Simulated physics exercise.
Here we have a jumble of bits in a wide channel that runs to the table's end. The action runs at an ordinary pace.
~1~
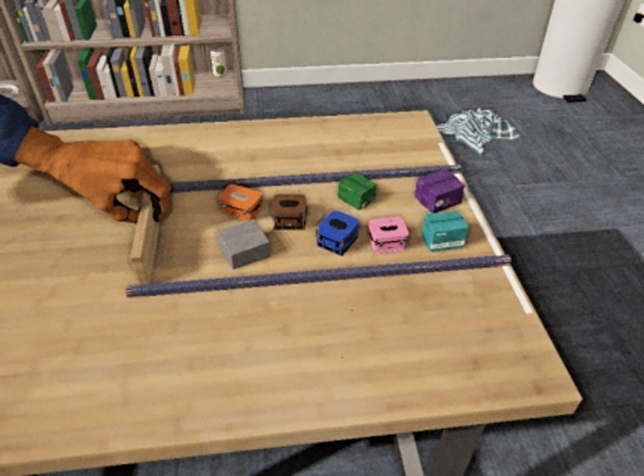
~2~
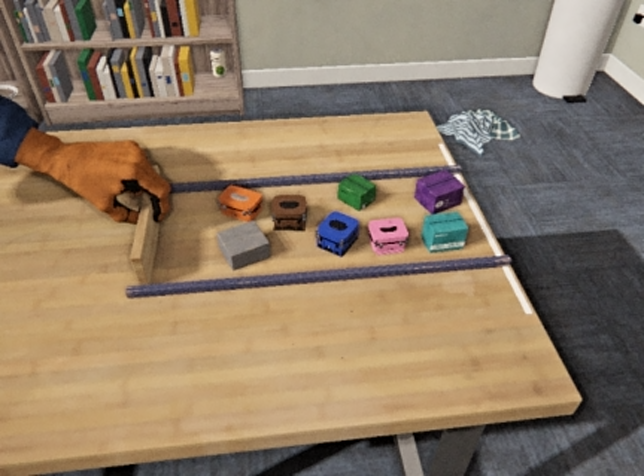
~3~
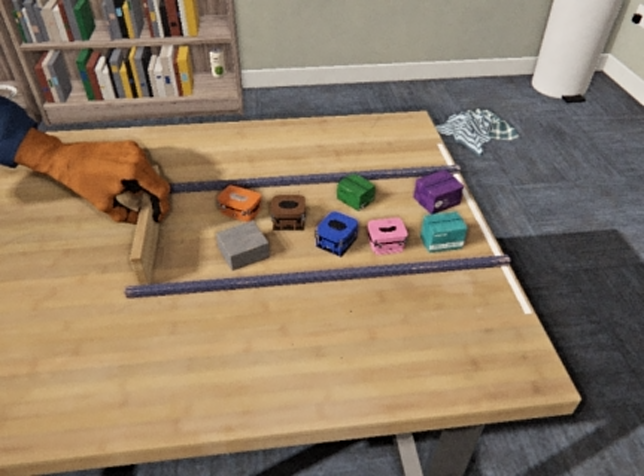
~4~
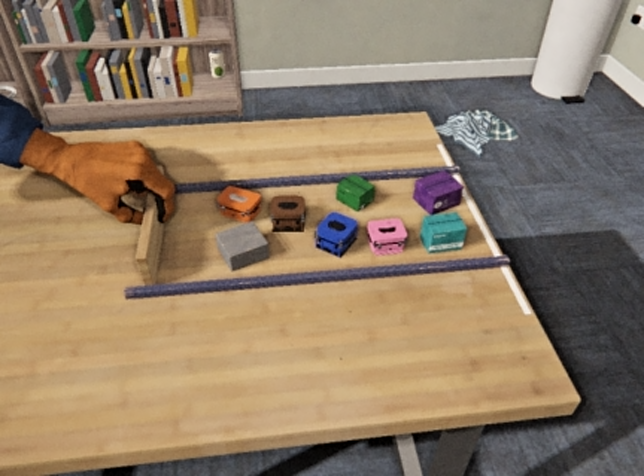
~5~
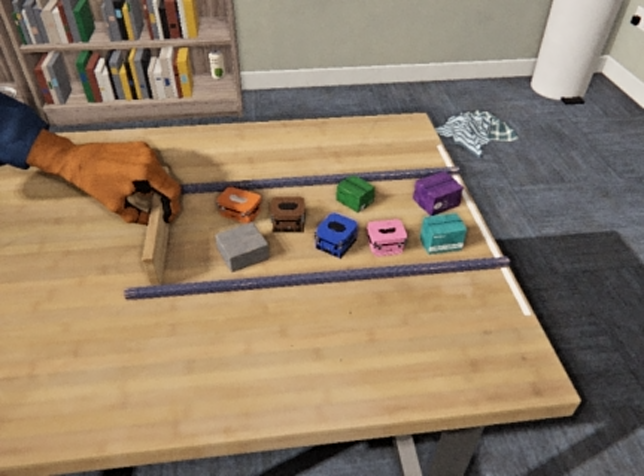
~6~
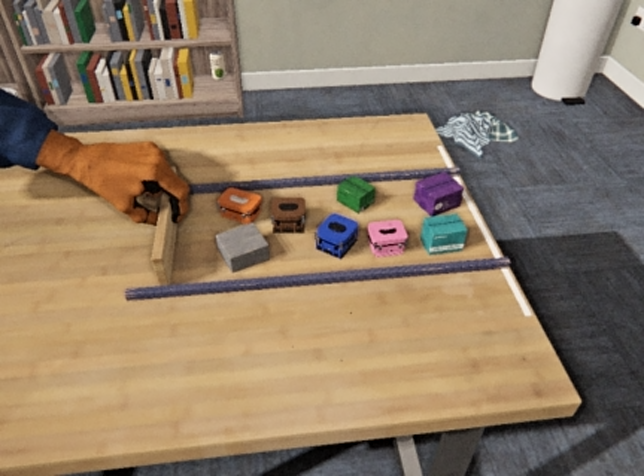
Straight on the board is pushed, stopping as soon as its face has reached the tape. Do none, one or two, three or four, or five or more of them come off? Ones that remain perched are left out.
Five or beyond lost.
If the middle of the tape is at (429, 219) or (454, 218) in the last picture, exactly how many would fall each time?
First try 3, second try 5.
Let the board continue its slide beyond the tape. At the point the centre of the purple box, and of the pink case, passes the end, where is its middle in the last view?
Roughly at (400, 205) and roughly at (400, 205).
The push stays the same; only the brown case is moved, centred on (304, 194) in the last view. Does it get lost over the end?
In that case it plunges.
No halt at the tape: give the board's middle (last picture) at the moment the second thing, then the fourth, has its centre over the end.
I'd say close to (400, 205), and after that close to (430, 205).
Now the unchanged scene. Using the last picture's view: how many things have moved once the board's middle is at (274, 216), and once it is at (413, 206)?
Counts: 4 and 8.
A little later, none off yet; purple box at rest near (438, 194); turquoise box at rest near (443, 234); pink case at rest near (387, 239).
Next, none off yet; purple box at rest near (438, 194); turquoise box shifted about its own width near (476, 232); pink case shifted well along near (440, 234).
Later still, three off so far; purple box on its side near (494, 229); turquoise box fallen near (512, 431); pink case on its side near (508, 277).
When it is over, the number that fall off is five or more; down, orange case, grey block, brown case, blue case, green box, pink case, turquoise box and purple box.
